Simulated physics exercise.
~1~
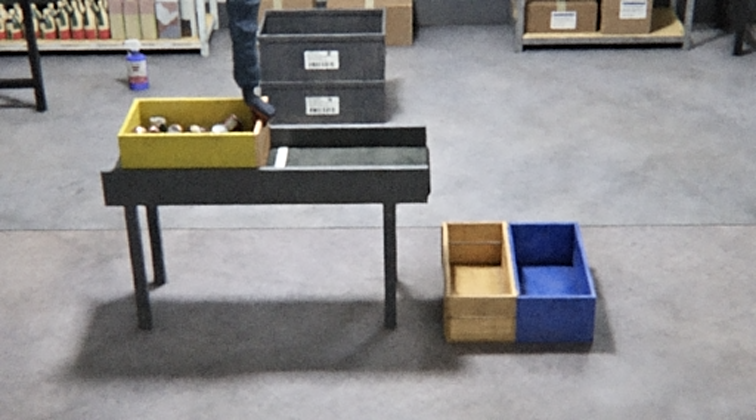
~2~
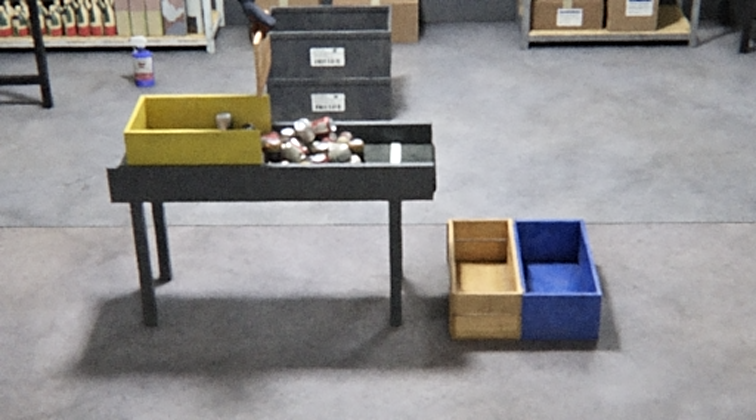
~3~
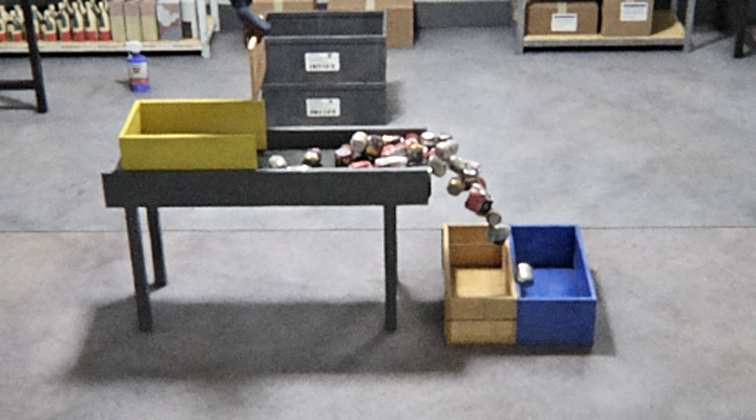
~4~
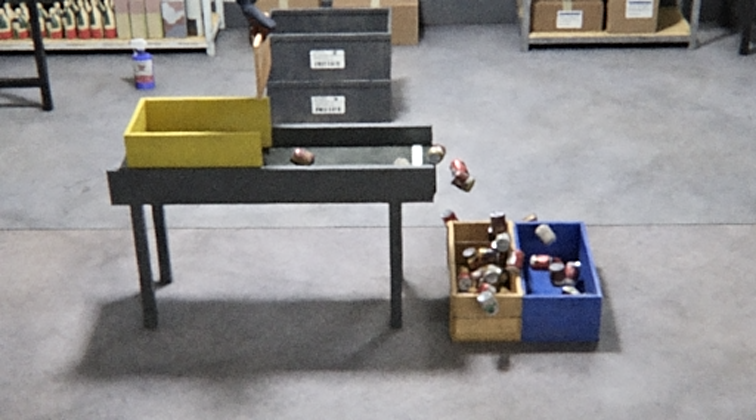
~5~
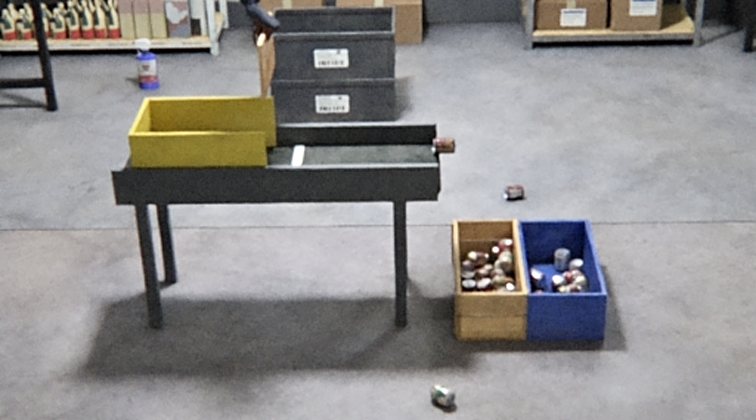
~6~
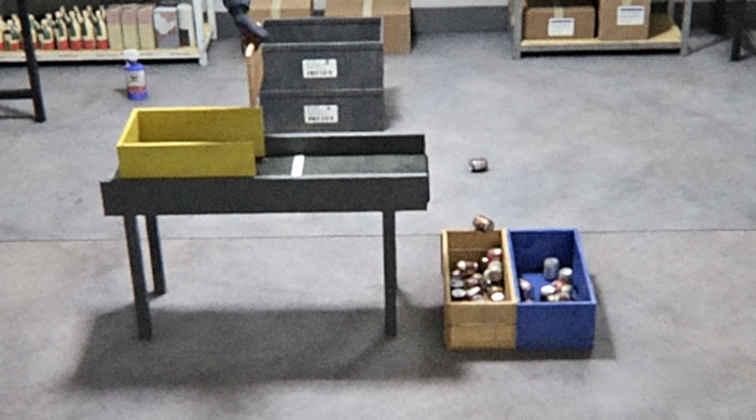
A load of mini cans sits in a yellow pen on a dark belt, with a wooden box and a blue box side by side on the floor beyond its right end. The gate lifts, and the cans ride right in a loose cluster, leaving the pen empty. They spill over the belt's end in a tumbling stream, dropping into both boxes. The last stragglers follow, and a few cans land on the floor. At the end the belt is bare, with more cans in the wooden box than in the blue one.
